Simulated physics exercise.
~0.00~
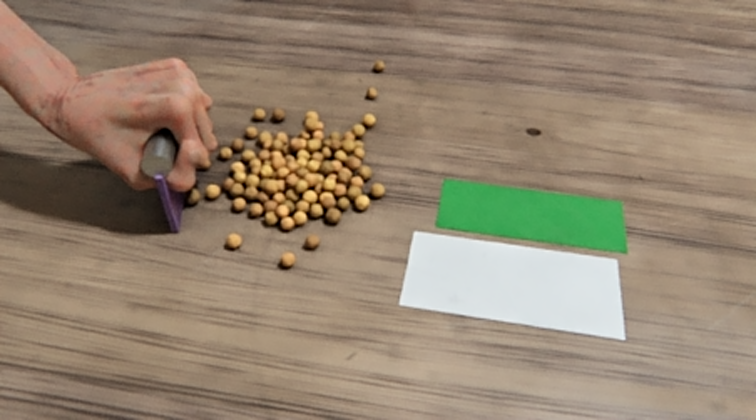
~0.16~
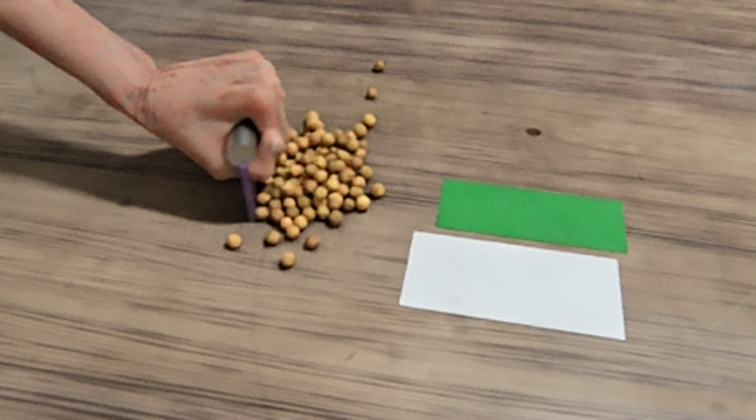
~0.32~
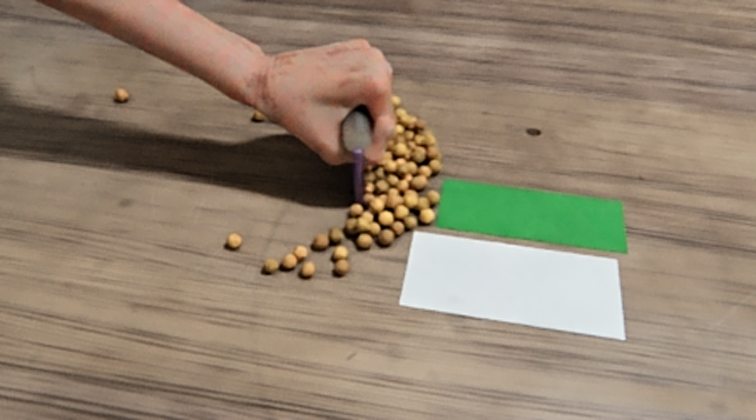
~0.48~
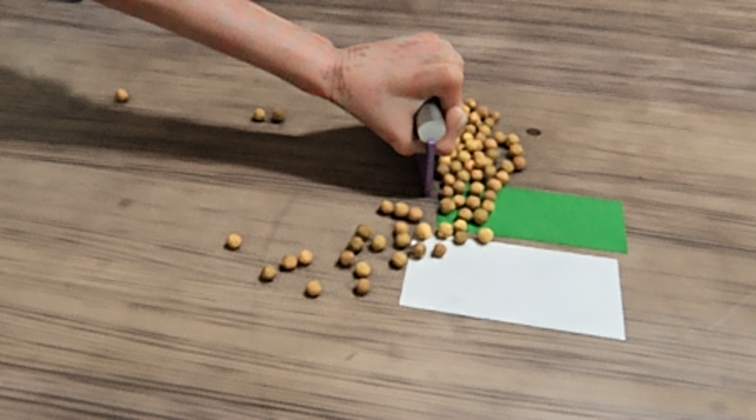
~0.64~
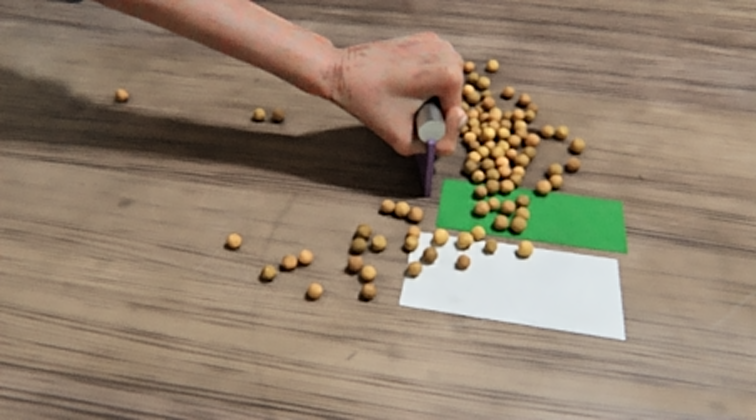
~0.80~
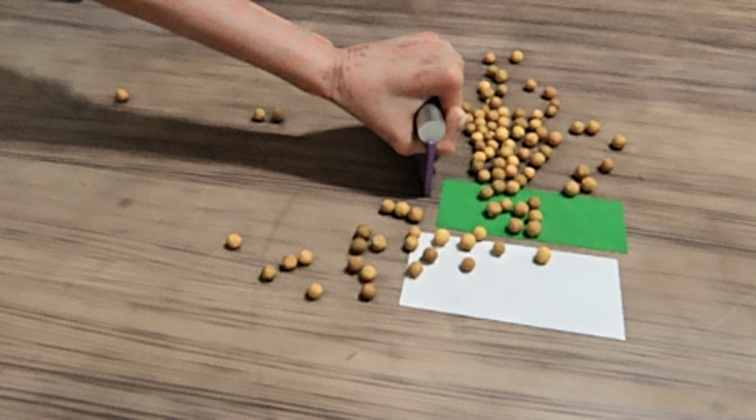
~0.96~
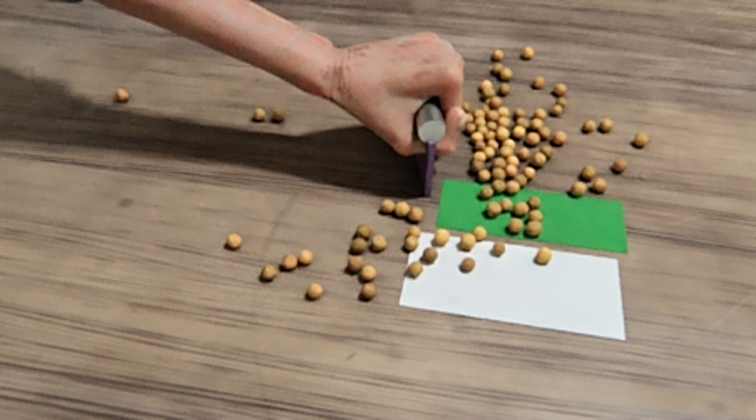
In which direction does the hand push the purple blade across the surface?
The hand pushes the blade to the right, through the heap of beads and toward the mats.
On a brown wood-grain surface seen from above at a slant, a heap of small tan wooden beads lies left of two flat mats, a green one above a white one. A hand reaching in from the upper left holds a purple scraper with a grey handle at the left side of the heap. It pushes the blade right into the beads, bunching them up while some are left behind. The scraper stops by the left edge of the green mat, and beads roll on ahead and spread out. At the end a few rest on each mat, but most lie off them.
